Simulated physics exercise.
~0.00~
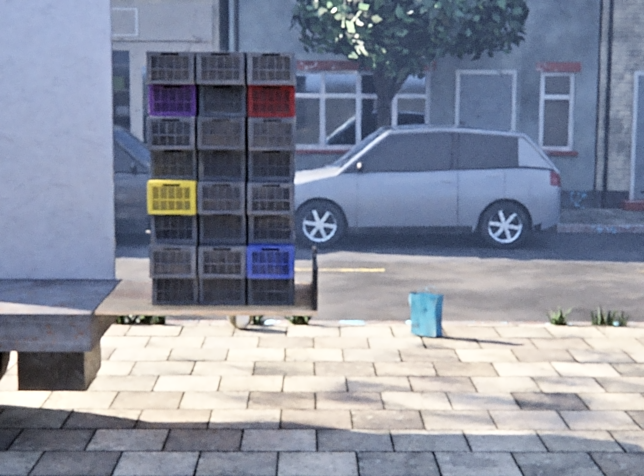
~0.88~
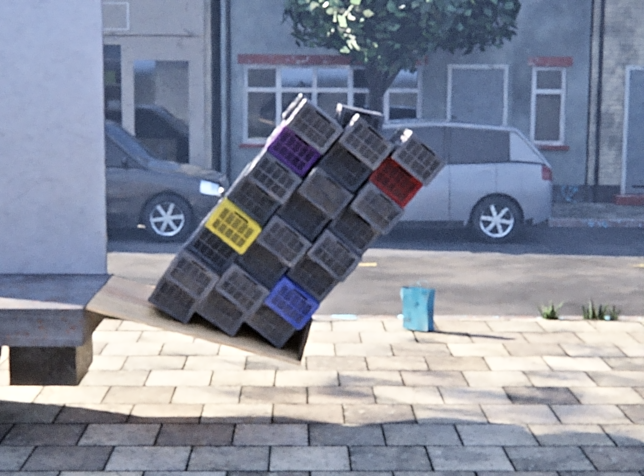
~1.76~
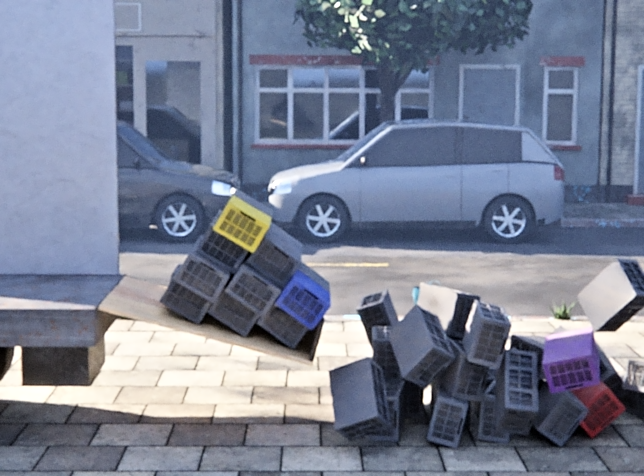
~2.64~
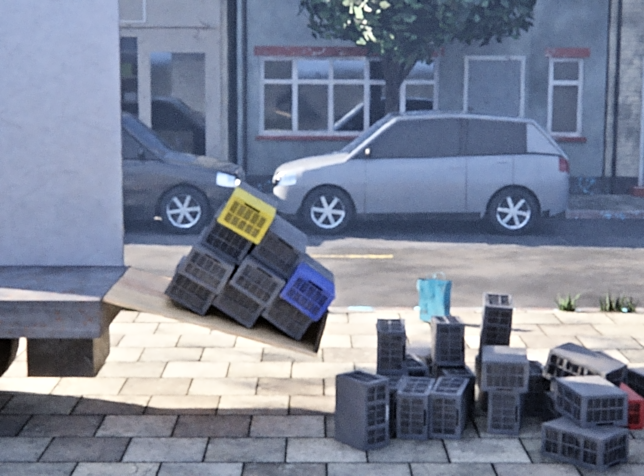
A tall stack of crates tips right as its platform tilts, spilling many onto the paving.
